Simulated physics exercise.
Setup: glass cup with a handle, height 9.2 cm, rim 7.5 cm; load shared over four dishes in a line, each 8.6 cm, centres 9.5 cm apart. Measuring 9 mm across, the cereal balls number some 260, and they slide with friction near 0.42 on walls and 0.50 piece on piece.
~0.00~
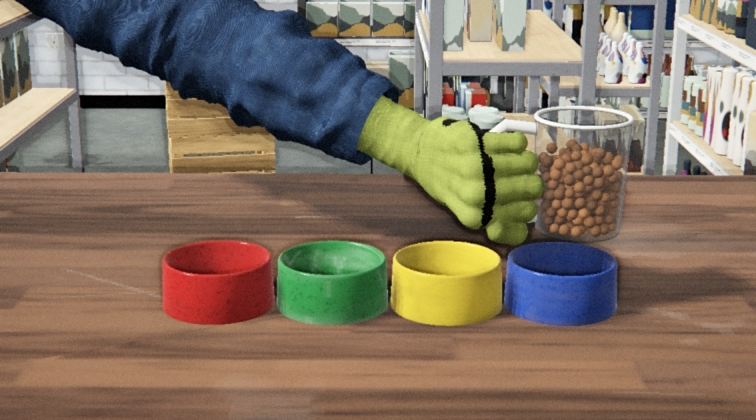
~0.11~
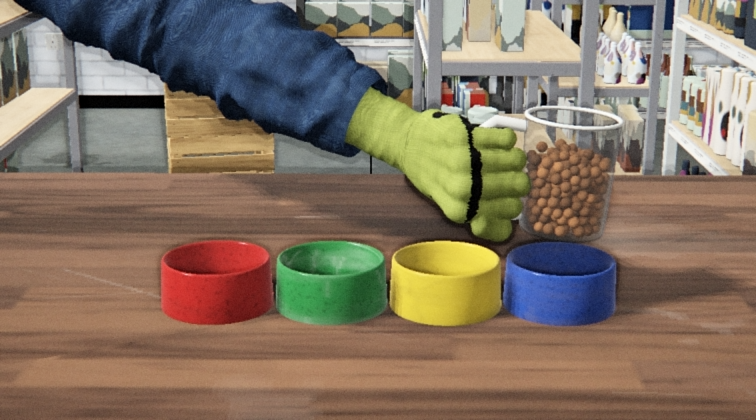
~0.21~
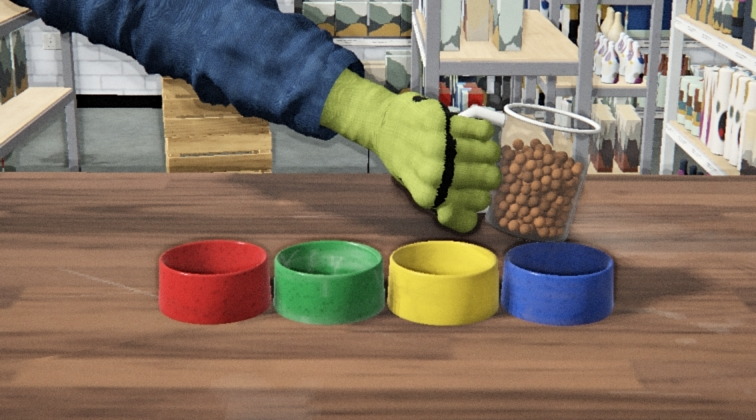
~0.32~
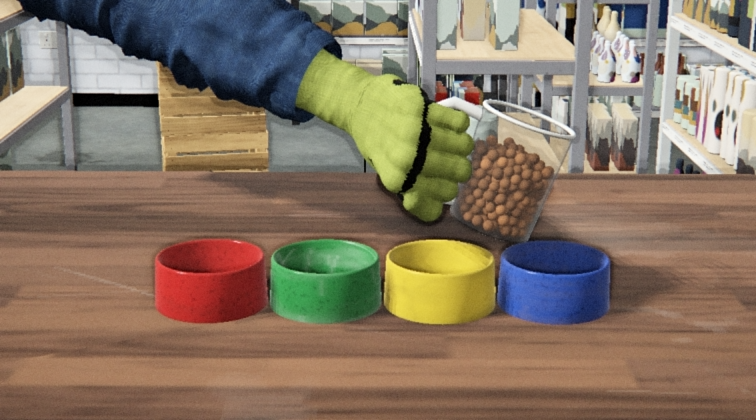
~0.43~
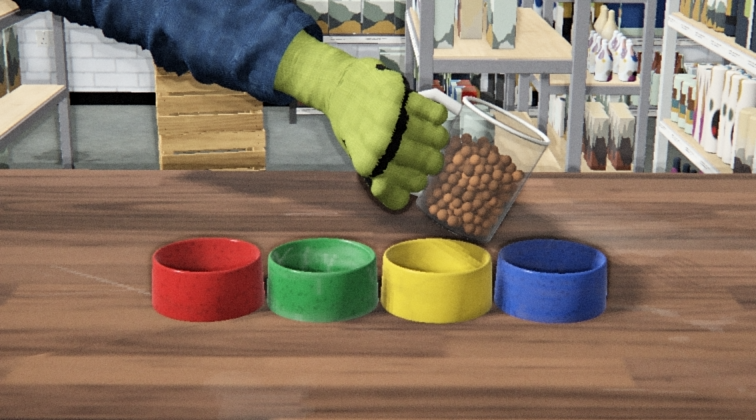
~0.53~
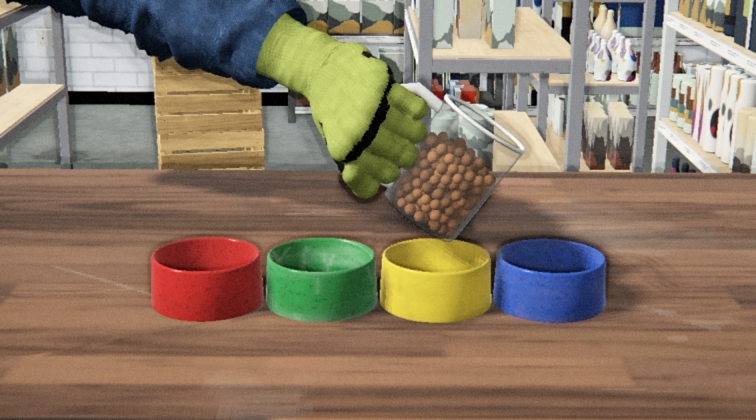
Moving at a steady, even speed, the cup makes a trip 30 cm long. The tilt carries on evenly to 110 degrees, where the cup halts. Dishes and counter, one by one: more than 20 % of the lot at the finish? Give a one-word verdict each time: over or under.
Verdicts: Red dish over, blue dish under, green dish over, yellow dish under, counter over.
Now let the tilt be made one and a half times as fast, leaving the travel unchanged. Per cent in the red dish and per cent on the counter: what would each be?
The red dish 20, the counter 10.
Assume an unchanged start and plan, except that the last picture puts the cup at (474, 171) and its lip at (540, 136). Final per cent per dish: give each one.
Dish by dish: Red 30 per cent, blue 0 per cent, green 40 per cent, yellow 0 per cent.
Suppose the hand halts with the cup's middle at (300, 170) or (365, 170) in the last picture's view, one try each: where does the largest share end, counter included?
I'd expect green to win the first try and yellow the second.
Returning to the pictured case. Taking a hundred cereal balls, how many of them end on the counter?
30 %.
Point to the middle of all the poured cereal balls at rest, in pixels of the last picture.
Estimated resting centre: Around (269, 289).
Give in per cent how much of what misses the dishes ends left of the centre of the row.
Roughly 100 %.
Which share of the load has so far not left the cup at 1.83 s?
Approx. 65 % - an estimate.
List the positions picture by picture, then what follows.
The first picture shows cup at (580, 174), tilt 0 degrees, lip at (631, 118), moved 0.0 cm; middle of the pieces at (575, 187); blue dish at (562, 260); yellow dish at (447, 259); green dish at (332, 259); red dish at (217, 258).
The second picture shows cup at (568, 174), tilt 3 degrees, lip at (621, 121), moved 1.0 cm; middle of the pieces at (562, 186).
The third picture shows cup at (539, 174), tilt 11 degrees, lip at (598, 127), moved 3.1 cm; middle of the pieces at (532, 185).
The fourth picture shows cup at (509, 172), tilt 18 degrees, lip at (573, 134), moved 5.2 cm; middle of the pieces at (500, 183).
The fifth picture shows cup at (480, 171), tilt 26 degrees, lip at (548, 141), moved 7.3 cm; middle of the pieces at (469, 181).
The sixth picture shows cup at (452, 171), tilt 33 degrees, lip at (523, 149), moved 9.5 cm; middle of the pieces at (441, 179); blue dish at (551, 257); yellow dish at (436, 256); green dish at (321, 256); red dish at (206, 255). The cup turns about 70 degrees a second and travels 20 cm a second.
After 1.05 s, tilt 70 degrees; cup holds 100 %.
Then, at 1.39 s, tilt 94 degrees; cup holds 100 %.
After 1.83 s, tilt 110 degrees; cup holds 65 %, red 10 %, green 10 %.
At rest (3.2 s), red 35 %, blue 0 %, green 40 %, yellow 0 %, counter 30 %.
